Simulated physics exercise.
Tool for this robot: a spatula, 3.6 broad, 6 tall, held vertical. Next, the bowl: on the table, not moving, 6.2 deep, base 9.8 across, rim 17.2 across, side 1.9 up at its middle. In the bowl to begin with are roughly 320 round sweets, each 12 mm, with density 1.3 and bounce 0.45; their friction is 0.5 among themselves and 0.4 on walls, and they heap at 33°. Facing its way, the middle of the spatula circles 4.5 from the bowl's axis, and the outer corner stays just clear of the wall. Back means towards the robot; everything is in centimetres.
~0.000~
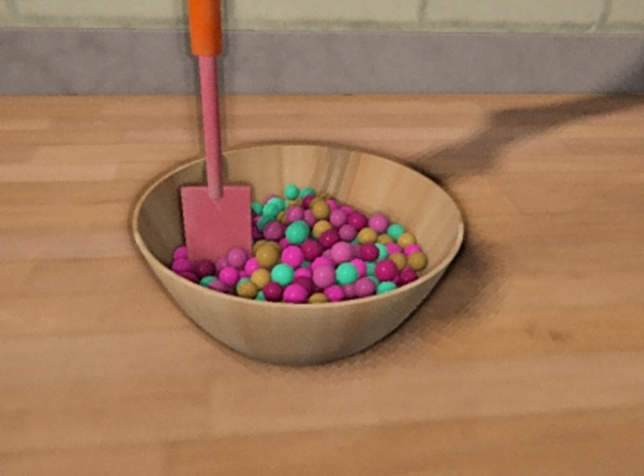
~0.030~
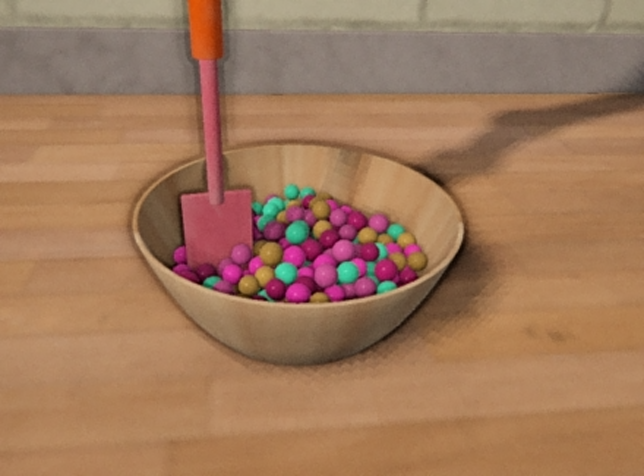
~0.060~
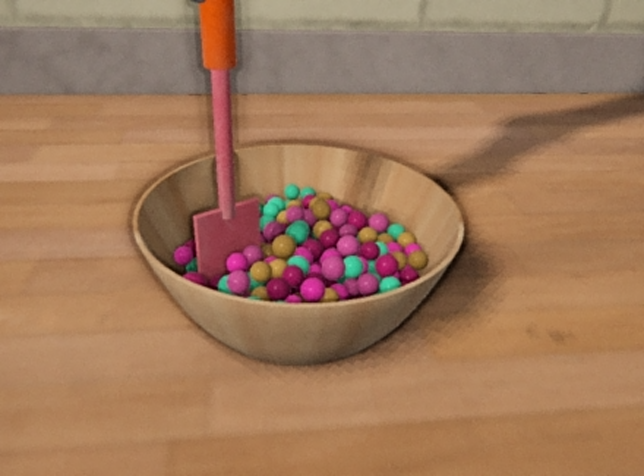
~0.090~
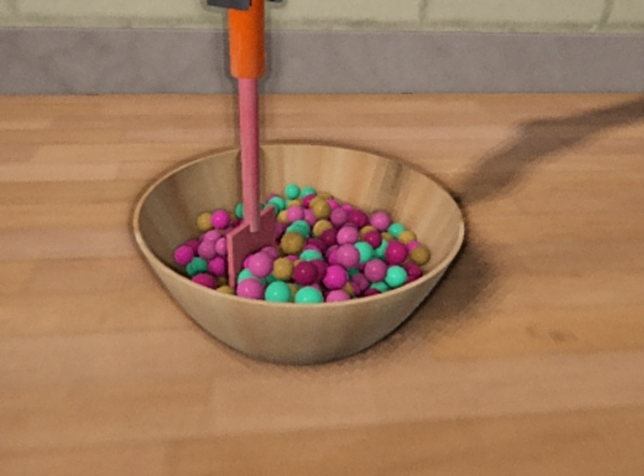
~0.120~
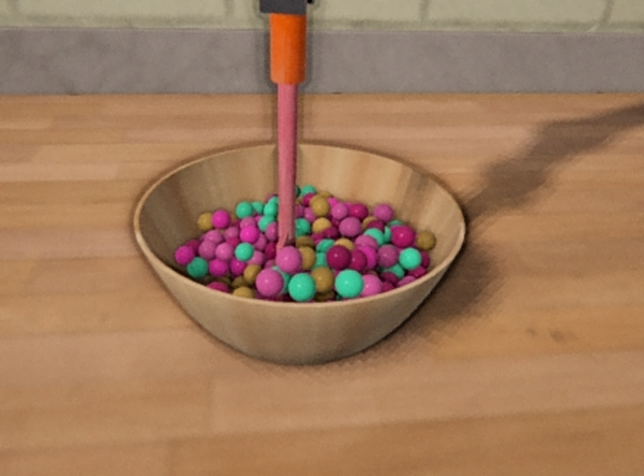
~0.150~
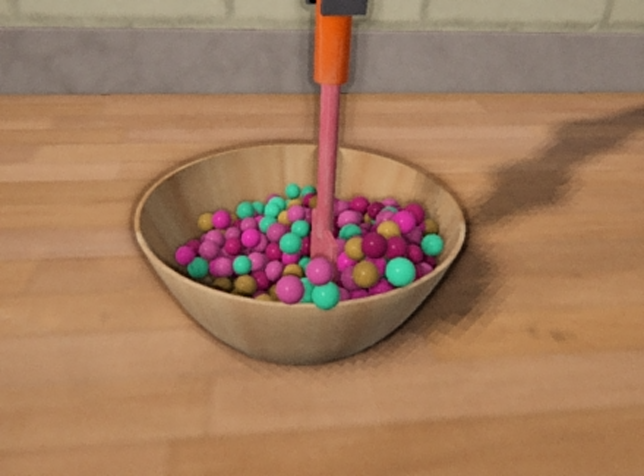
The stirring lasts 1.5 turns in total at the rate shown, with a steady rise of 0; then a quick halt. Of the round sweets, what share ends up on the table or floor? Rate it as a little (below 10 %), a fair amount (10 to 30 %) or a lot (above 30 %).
A lot.
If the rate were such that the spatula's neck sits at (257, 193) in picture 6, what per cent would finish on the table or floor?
It works out to roughly 20 percent.
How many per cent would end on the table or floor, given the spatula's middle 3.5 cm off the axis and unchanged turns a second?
In that case some 25 %.
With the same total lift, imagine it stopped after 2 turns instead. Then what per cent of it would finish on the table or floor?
I'd expect around 45 per cent.
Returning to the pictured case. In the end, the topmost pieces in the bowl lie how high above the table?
Top height: Around 5.5 cm.
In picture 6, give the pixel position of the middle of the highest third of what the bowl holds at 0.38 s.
Roughly at (250, 182).
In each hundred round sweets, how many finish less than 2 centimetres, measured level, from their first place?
Around 5 in a hundred, roughly.
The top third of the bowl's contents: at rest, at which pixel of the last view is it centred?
I'd say close to (346, 213).
After 0.38 s, 269° round, highest piece 9 above the table; 271 in the bowl, 25 on the table or floor, 26 in flight or on the tool.
After 0.60 s, 80° round, highest piece 9 above the table; 222 in the bowl, 80 on the table or floor, 20 in flight or on the tool.
After 0.91 s, 180° round, highest piece 6 above the table; 198 in the bowl, 124 on the table or floor.
After 1.61 s, 180° round, highest piece 5 above the table; 198 in the bowl, 124 on the table or floor.
In the end, 198 in the bowl, 124 on the table or floor. That is 39 % on the table or floor.
